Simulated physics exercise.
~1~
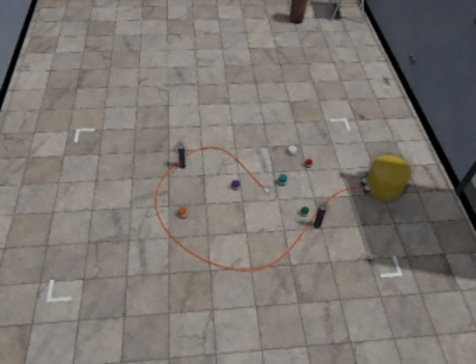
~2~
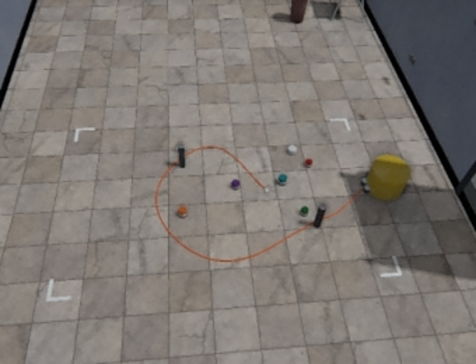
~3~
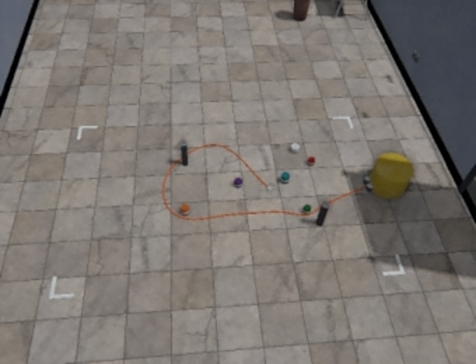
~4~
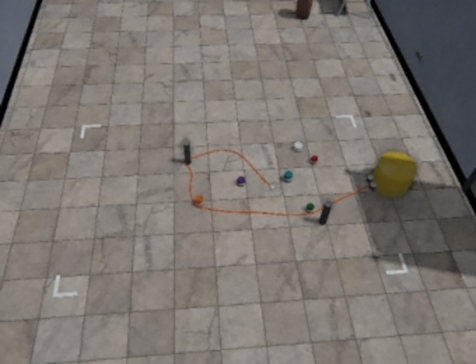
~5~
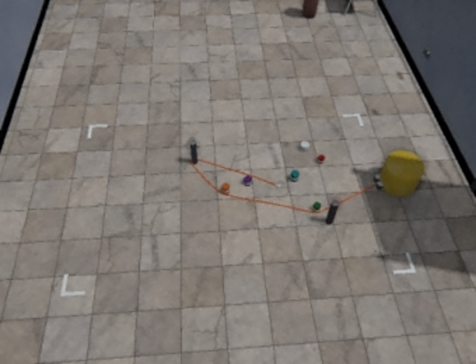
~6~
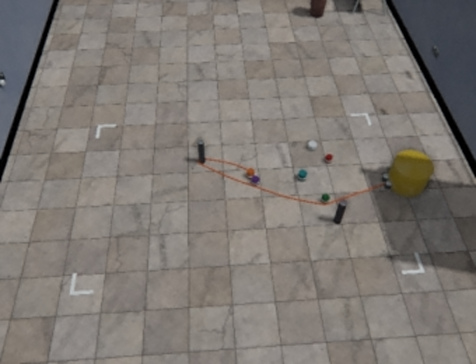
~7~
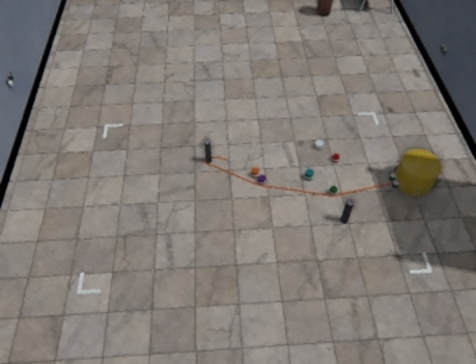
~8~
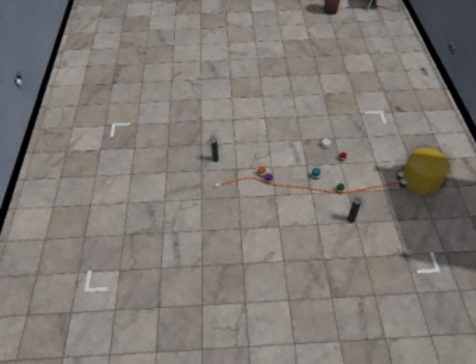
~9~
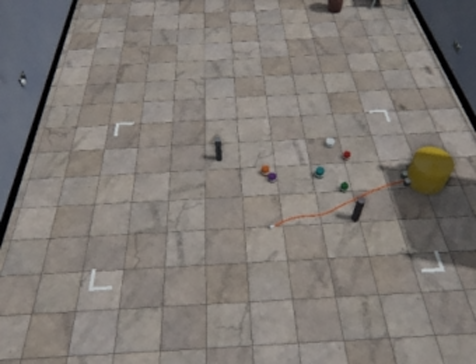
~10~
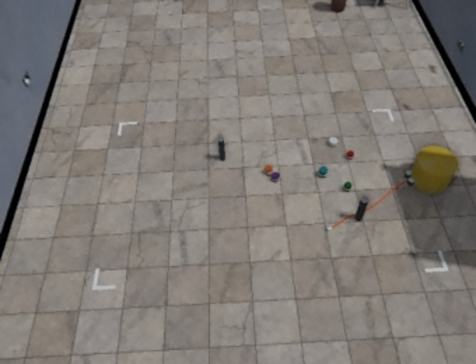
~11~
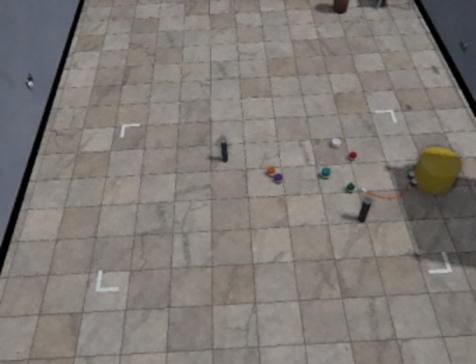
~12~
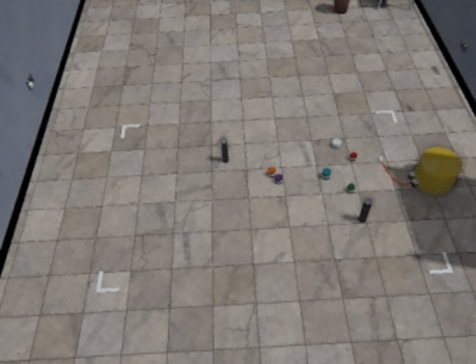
On a tiled floor, an orange cord draws toward a yellow reel, dragging an orange jar rightward.
